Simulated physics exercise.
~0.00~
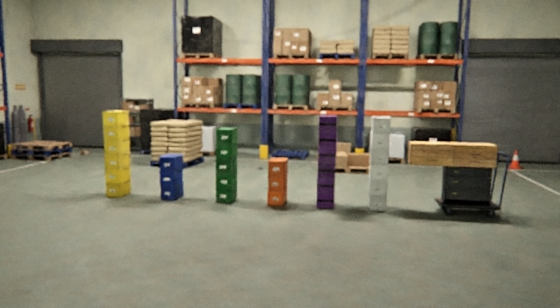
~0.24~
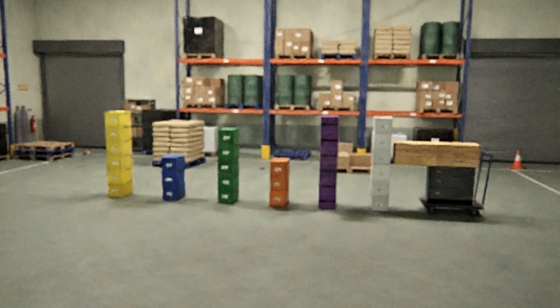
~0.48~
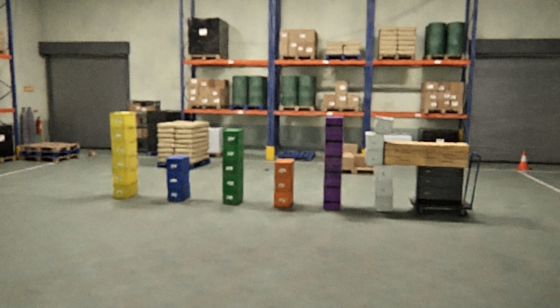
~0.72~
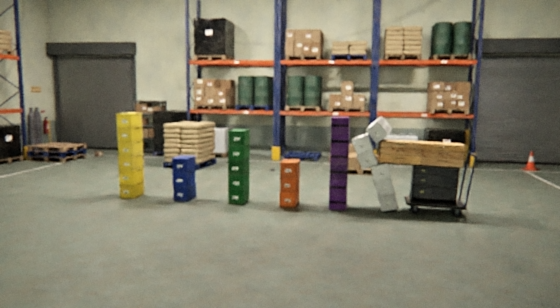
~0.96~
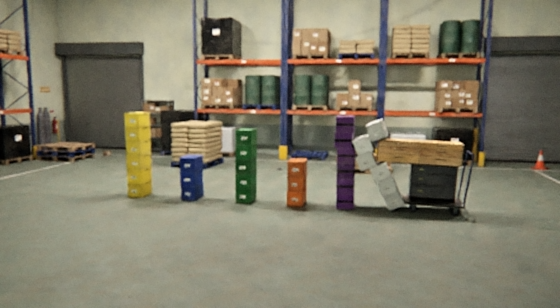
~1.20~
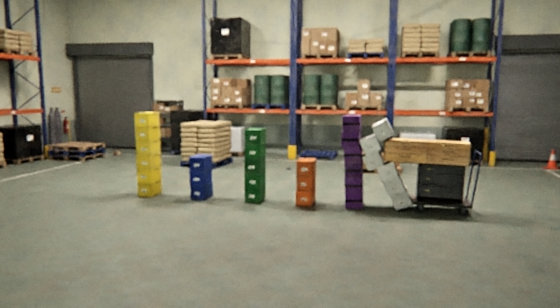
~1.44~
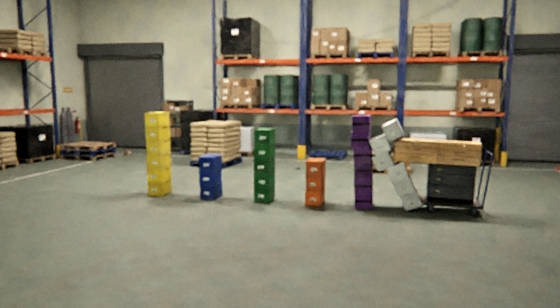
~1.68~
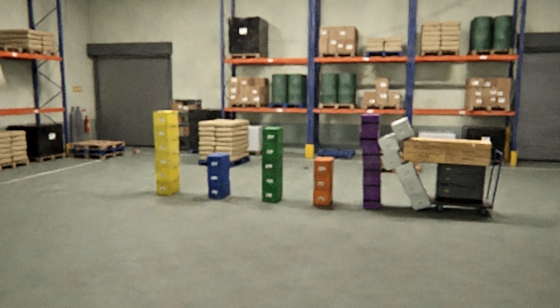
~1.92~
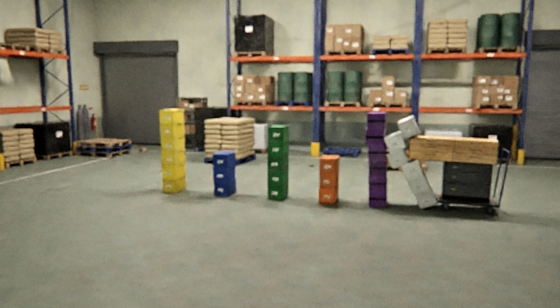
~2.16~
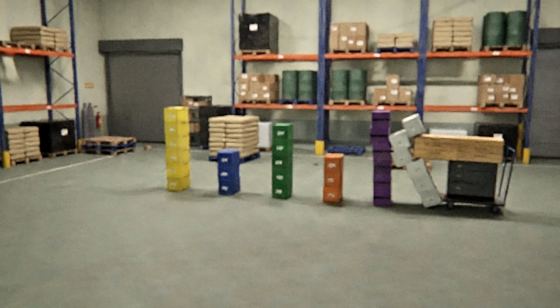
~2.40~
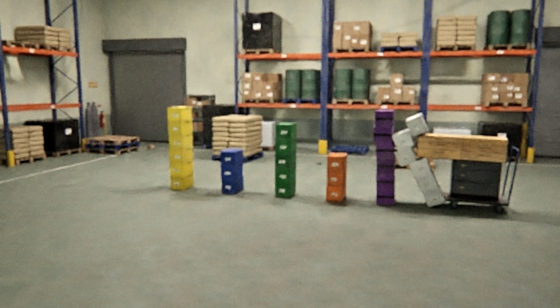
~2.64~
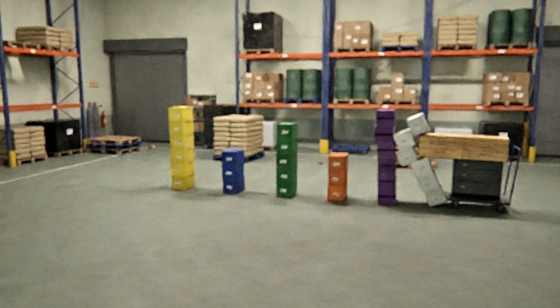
In the video, an unattended trolley carrying a long wooden load rolls left into a pale stack in a row of coloured totes in a warehouse, tipping it against the purple stack, which shifts slightly but stays standing, as do the orange, green, blue and yellow stacks.
